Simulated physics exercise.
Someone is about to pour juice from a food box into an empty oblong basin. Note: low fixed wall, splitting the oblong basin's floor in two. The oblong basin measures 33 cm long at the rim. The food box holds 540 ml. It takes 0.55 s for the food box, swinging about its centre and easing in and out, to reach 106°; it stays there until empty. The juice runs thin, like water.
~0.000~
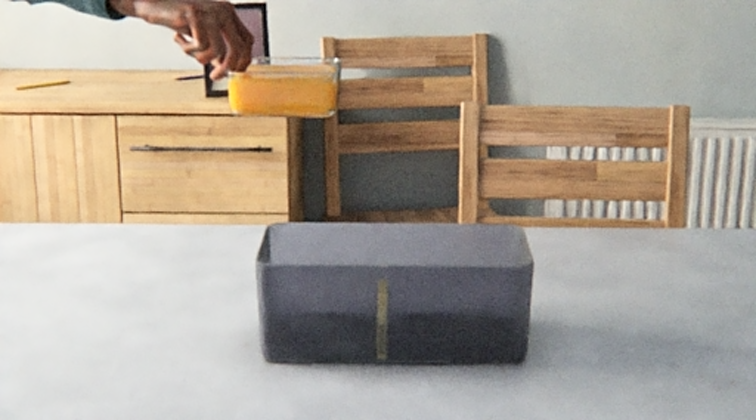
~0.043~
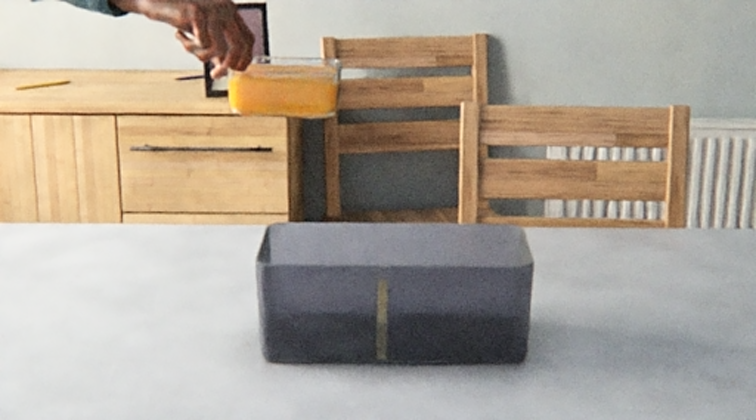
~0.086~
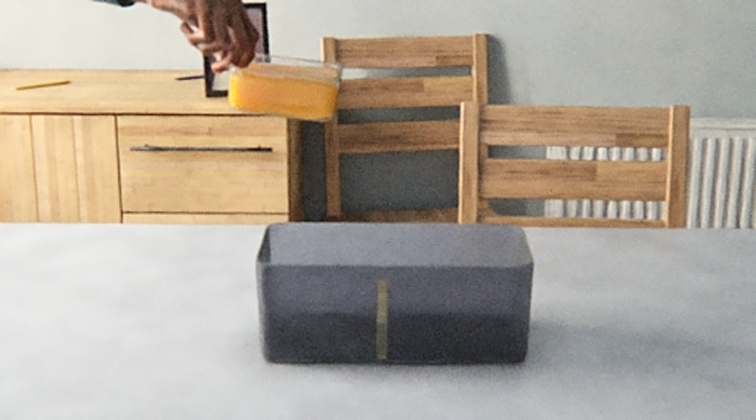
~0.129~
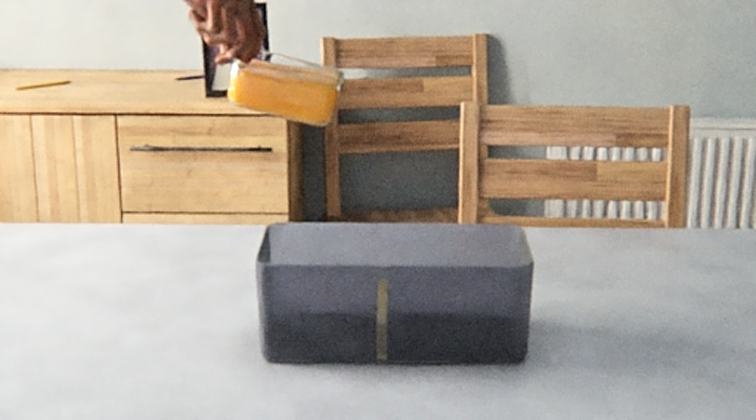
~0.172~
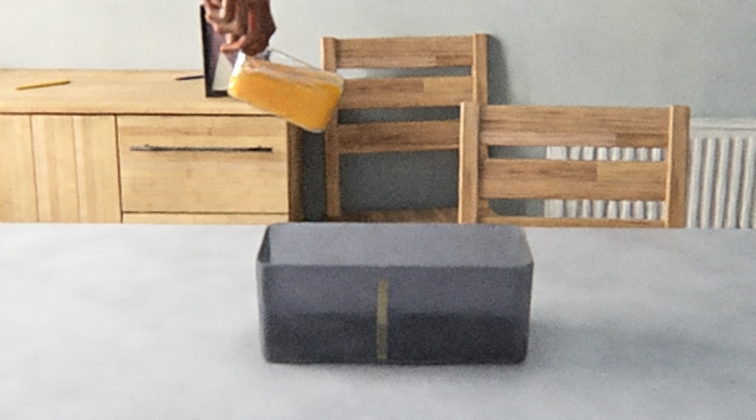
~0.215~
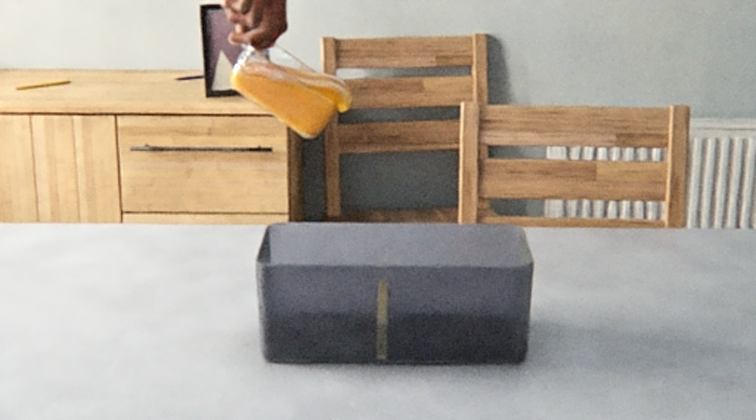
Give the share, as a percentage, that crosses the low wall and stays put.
Around 74 %.
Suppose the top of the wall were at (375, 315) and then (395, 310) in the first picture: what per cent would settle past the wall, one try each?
First 70, then 50 per cent.
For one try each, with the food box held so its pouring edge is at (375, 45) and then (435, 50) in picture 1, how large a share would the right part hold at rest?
Respectively 85 and 90 %.
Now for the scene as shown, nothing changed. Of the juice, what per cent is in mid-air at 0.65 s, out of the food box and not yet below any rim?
Near 4 in a hundred.
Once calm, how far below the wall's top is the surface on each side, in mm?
Left about 42 mm, right about 34 mm.
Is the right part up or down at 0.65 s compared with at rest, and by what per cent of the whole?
It falls by roughly 1 per cent.
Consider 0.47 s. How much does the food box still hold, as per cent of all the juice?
Close to 8 in a hundred.
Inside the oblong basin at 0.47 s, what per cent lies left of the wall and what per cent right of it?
About 2 % left, 28 % right.
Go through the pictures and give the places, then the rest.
In the first picture, it leans 0°; its right rim is at (339, 68); the juice meets the walls at (235, 72) and (337, 73); the oblong basin's rim runs from (262, 244) to (527, 246); the wall's top is at (383, 301).
In the second picture, it leans 2°; its right rim is at (339, 69); the juice meets the walls at (236, 71) and (338, 73).
In the third picture, it leans 6°; its right rim is at (341, 74); the juice meets the walls at (237, 69) and (339, 75).
In the fourth picture, it leans 14°; its right rim is at (342, 81); the juice meets the walls at (238, 68) and (341, 77).
In the fifth picture, it leans 24°; its right rim is at (342, 90); the juice meets the walls at (238, 67) and (344, 84); 2 per cent is over the edge.
In the sixth picture, it leans 35°; its right rim is at (340, 101); the juice meets the walls at (237, 66) and (329, 85); 9 per cent is over the edge.
Then, 0.47 s in, the tilt is 100° and 8 per cent is still to pour, 2 is left of the wall and 28 right of it.
Then, 0.65 s in, the tilt is 106° and 1 per cent is still to pour, 20 is left of the wall and 75 right of it.
Then, 0.84 s in, the tilt is 106° and 0 per cent is still to pour, 25 is left of the wall and 73 right of it.
Then, 1.05 s in, the tilt is 106° and 0 per cent is still to pour, 25 is left of the wall and 74 right of it.
Finally, 25 per cent lies left of the wall, 74 right of it and 2 outside.
